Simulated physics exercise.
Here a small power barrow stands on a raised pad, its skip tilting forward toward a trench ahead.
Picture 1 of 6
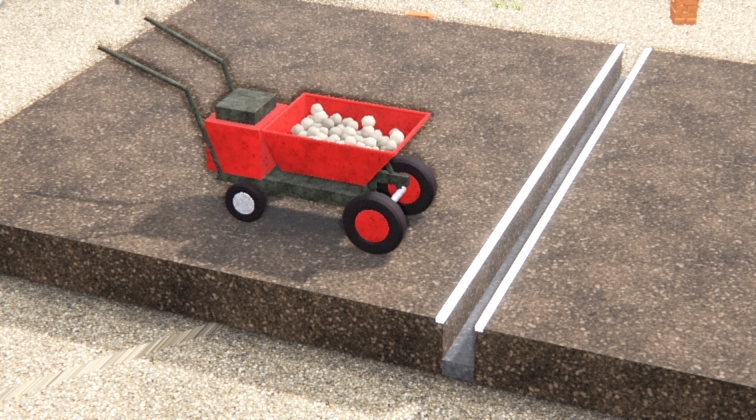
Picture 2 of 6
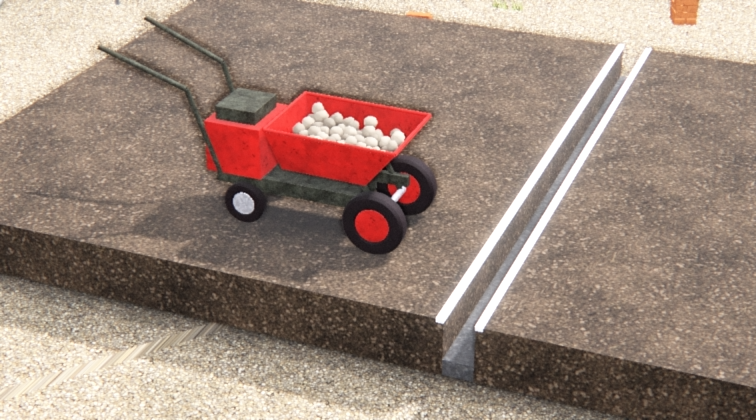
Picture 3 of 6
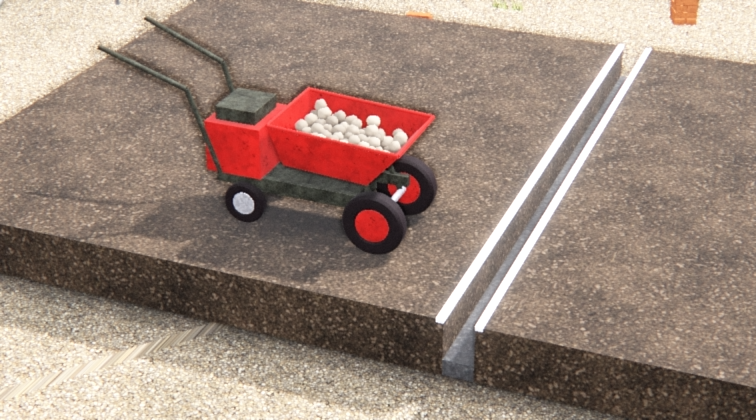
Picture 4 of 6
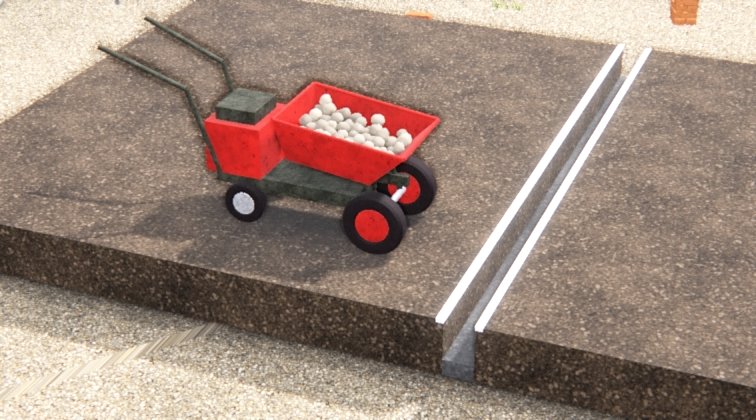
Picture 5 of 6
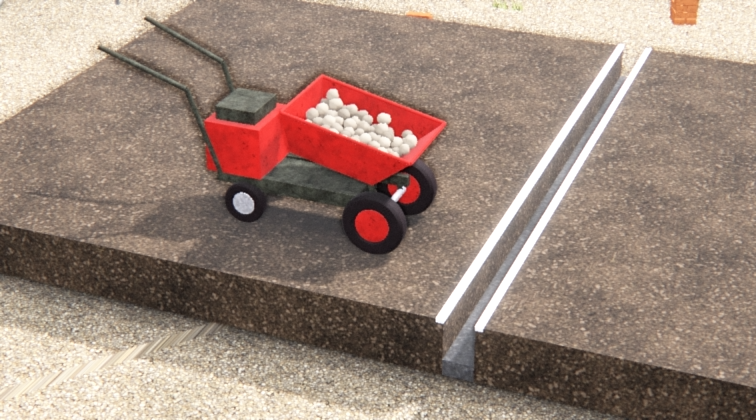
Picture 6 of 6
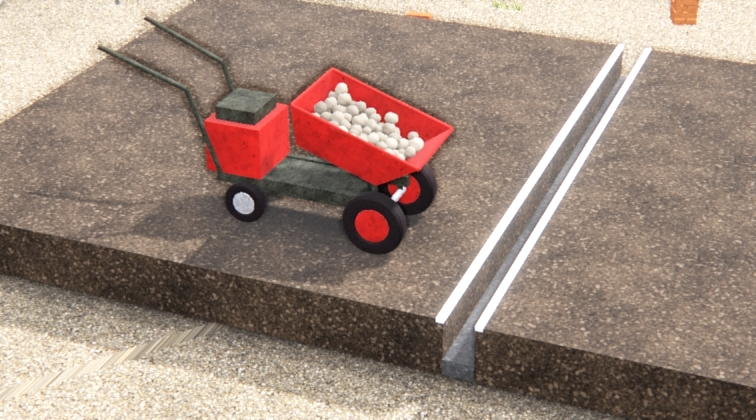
Red power barrow standing still on a brown raised pad near a narrow trench, its skip of pale pebbles gradually tilting forward.
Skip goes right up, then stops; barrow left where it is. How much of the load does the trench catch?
The greater share will most likely fall into the trench.
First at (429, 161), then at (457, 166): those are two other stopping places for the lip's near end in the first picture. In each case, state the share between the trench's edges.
Roughly 30 per cent first, then roughly 0 per cent.
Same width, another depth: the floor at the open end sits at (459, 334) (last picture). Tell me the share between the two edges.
The share comes out near 50 percent.
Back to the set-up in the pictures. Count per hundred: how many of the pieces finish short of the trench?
I'd say near 5 per cent, give or take.
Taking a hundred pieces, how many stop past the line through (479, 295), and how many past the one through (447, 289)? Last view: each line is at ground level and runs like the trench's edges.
40 % and 100 %.
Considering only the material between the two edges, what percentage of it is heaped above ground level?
I'd say around 10 percent.
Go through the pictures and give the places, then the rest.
The first picture shows lip of the skip (393, 154), level; top of the load (334, 141), river pebbles; first edge of the trench (459, 291); far edge (497, 298), the trench under half as wide as the skip, and about as deep as wide.
The second picture shows lip of the skip (394, 155), level; top of the load (335, 140).
The third picture shows lip of the skip (398, 157), tipped barely; top of the load (339, 131).
The fourth picture shows lip of the skip (403, 159), tipped a little; top of the load (331, 127).
The fifth picture shows lip of the skip (410, 164), tipped a little; top of the load (337, 123).
The sixth picture shows lip of the skip (418, 169), tipped clearly; top of the load (340, 112); first edge of the trench (459, 291); far edge (497, 298).
Just after the last frame, skip tipped steeply; every one in the skip.
A moment on, skip tipped steeply; the larger part in the skip; just a few short of the trench; about a tenth in or heaped over the trench; just a few beyond it; about a tenth falling.
Further on, skip tipped right over; about a tenth in the skip; about a tenth short of the trench; the larger part in or heaped over the trench; about a tenth beyond it.
When it is over, skip tipped right over; just a few short of the trench; the larger part in or heaped over the trench; about a tenth beyond it.
